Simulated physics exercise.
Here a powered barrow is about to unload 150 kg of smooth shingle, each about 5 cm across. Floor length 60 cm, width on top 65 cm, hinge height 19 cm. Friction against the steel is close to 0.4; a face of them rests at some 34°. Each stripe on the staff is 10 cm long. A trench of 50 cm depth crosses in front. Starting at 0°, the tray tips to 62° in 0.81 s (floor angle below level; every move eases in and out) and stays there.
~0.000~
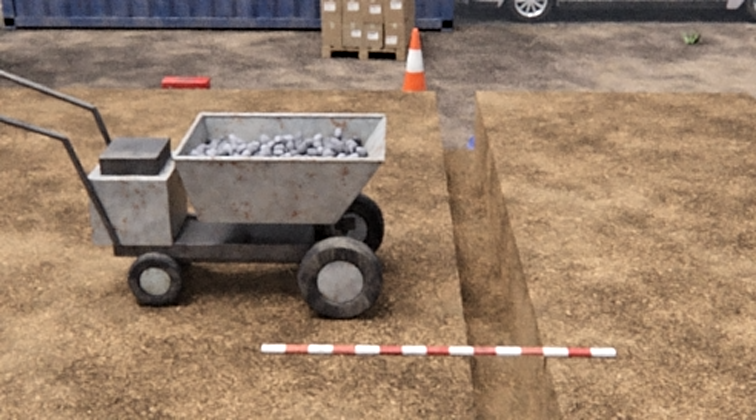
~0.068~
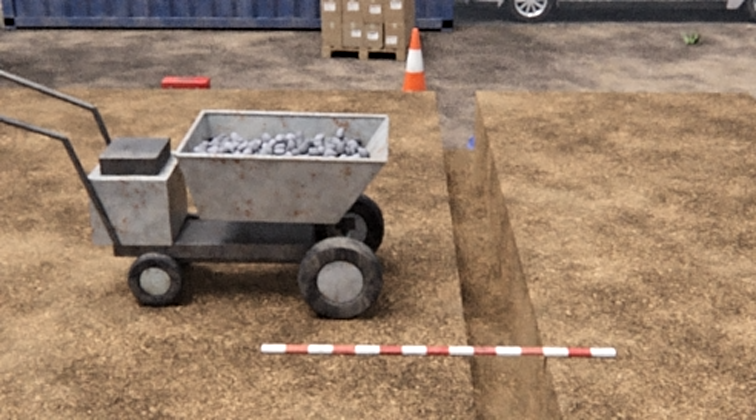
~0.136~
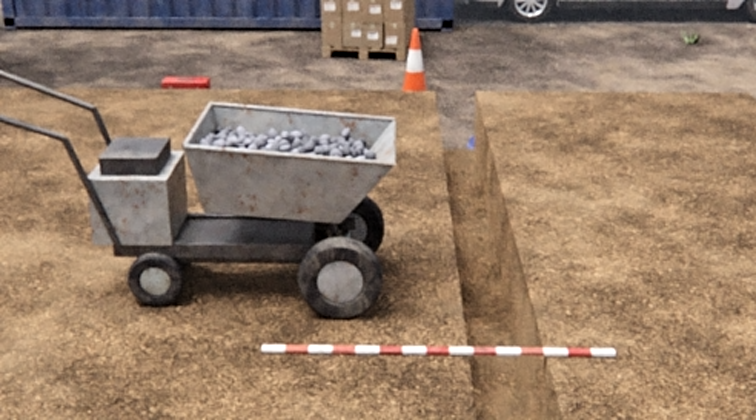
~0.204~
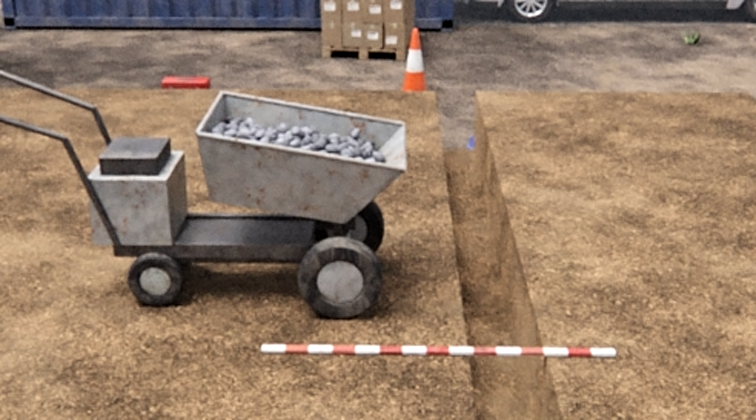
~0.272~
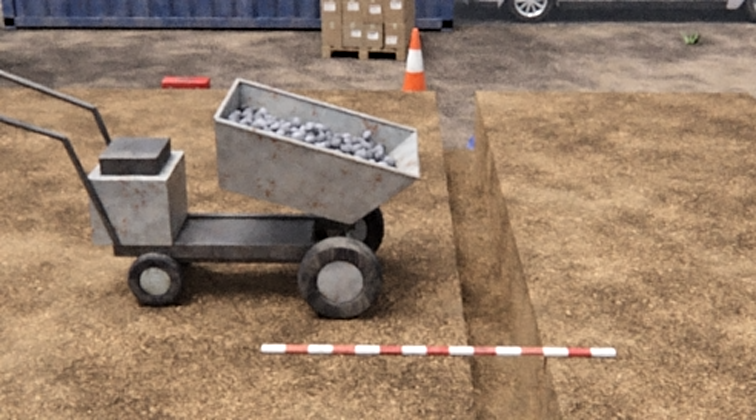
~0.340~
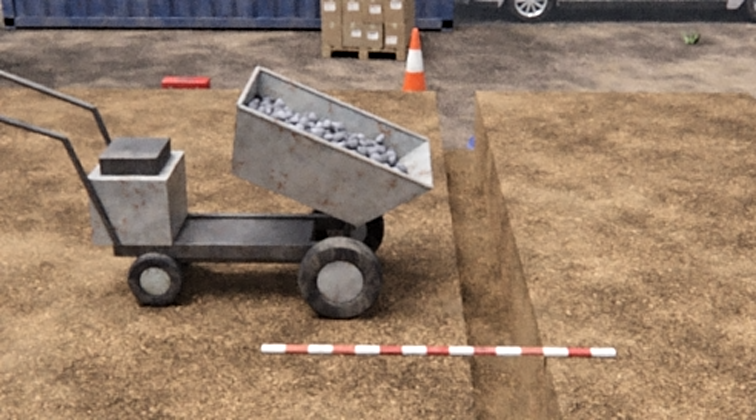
On a dirt lot beside a narrow trench, a barrow's stone-filled metal tray tilts toward the right.
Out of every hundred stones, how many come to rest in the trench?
About 54 per cent.
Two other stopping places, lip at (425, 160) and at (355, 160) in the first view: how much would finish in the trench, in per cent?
Near 30 per cent from the first place, 70 from the second.
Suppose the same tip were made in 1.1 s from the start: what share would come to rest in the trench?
In that case some 60 per cent.
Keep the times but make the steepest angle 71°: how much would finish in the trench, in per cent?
It would be near 65 per cent.
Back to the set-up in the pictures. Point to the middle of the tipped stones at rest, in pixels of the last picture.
Around (510, 358).
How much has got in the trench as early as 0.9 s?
About 15 per cent by then.
After 0.6 s the floor is at 53°; 100 % in the tray; the foremost stones are at (448, 212).
After 0.9 s the floor is at 62°; 86 % in the tray, 14 % in the trench; the foremost stones are at (533, 263).
After 1.3 s the floor is at 62°; 46 % in the tray, 26 % in the trench, 28 % past the trench; the foremost stones are at (657, 288).
After 3.2 s the floor is at 62°; 17 % in the tray, 54 % in the trench, 30 % past the trench; the foremost stones are past the picture's edge.
